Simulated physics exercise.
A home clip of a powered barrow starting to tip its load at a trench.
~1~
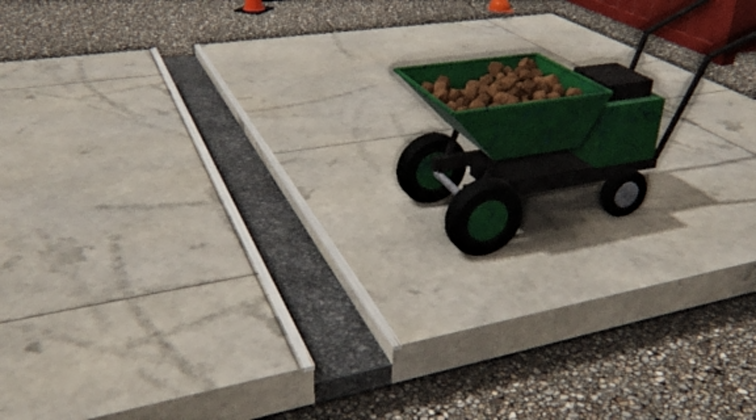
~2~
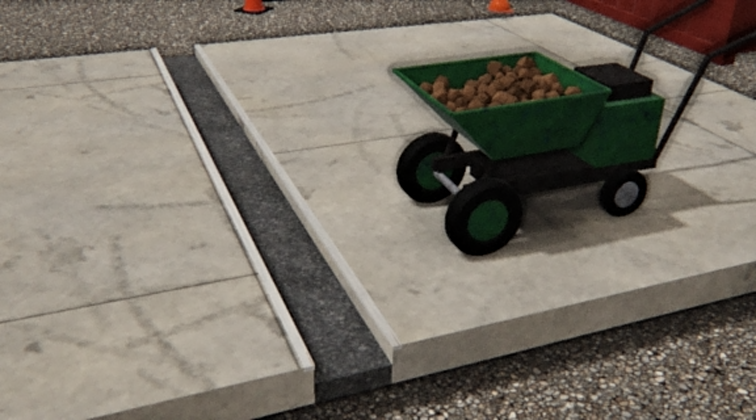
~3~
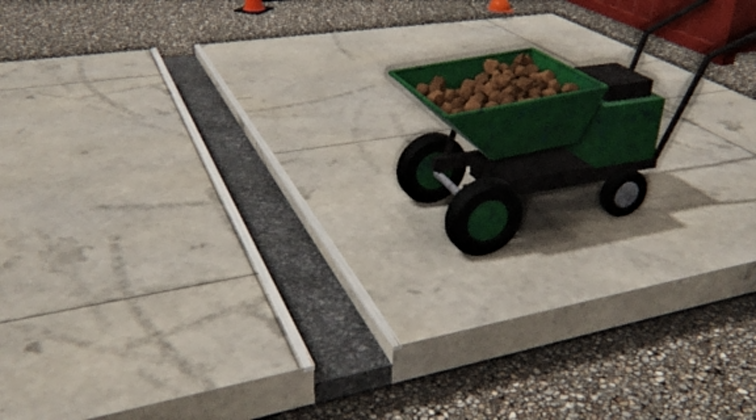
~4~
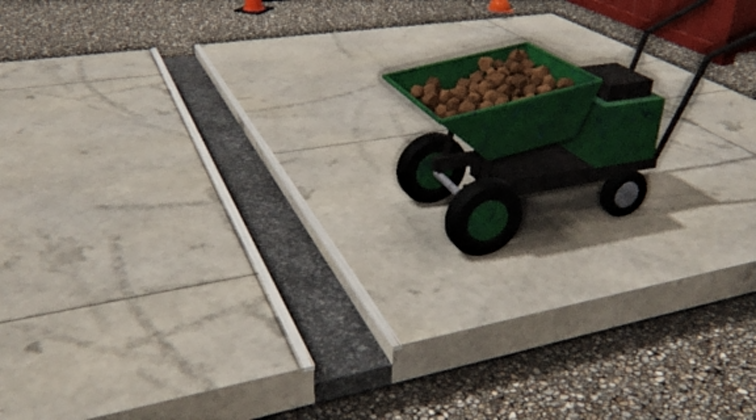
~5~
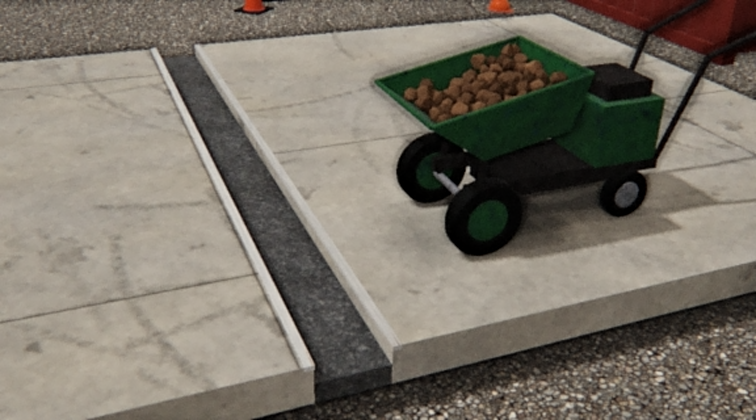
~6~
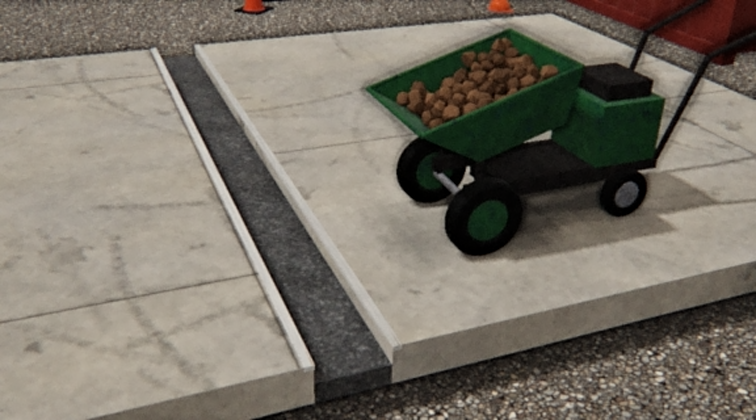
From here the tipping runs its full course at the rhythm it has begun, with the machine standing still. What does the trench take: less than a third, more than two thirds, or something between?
It catches over two thirds.
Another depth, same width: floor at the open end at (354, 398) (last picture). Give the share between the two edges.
Close to 100 per cent.
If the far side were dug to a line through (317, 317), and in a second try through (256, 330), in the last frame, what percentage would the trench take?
Roughly 50 per cent, and 90 per cent.
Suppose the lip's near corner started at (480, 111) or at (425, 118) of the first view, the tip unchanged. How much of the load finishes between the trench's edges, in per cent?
The first gives 60 %, the second 70 %.
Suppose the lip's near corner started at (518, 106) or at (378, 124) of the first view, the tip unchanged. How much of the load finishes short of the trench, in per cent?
Near 60 % and 0 %.
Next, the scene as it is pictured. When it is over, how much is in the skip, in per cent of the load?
About 0 per cent.
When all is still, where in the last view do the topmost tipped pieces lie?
Around (310, 233).
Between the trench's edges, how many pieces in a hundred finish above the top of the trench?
It comes to 45 per cent or so.
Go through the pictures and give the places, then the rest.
Lip of the skip (454, 114), level; top of the load (517, 94), clay clods; first edge of the trench (371, 305); far edge (288, 323), the trench over half as wide as the skip, and shallow for its width, in the first frame.
Lip of the skip (452, 115), level; top of the load (516, 93), in the second frame.
Lip of the skip (448, 118), tipped barely; top of the load (528, 87), in the third frame.
Lip of the skip (441, 122), tipped a little; top of the load (523, 84), in the fourth frame.
Lip of the skip (432, 128), tipped a little; top of the load (516, 80), in the fifth frame.
Lip of the skip (422, 136), tipped clearly; top of the load (507, 76); first edge of the trench (371, 305); far edge (288, 323), in the sixth frame.
Just after the last frame, skip tipped steeply; every one in the skip.
A moment on, skip tipped steeply; the larger part in the skip; just a few short of the trench; about a tenth in or heaped over the trench; about a tenth falling.
Further on, skip tipped right over; about a tenth in the skip; about a tenth short of the trench; the larger part in or heaped over the trench; about a tenth beyond it.
When it is over, skip tipped right over; just a few in the skip; about a tenth short of the trench; the larger part in or heaped over the trench; about a tenth beyond it.
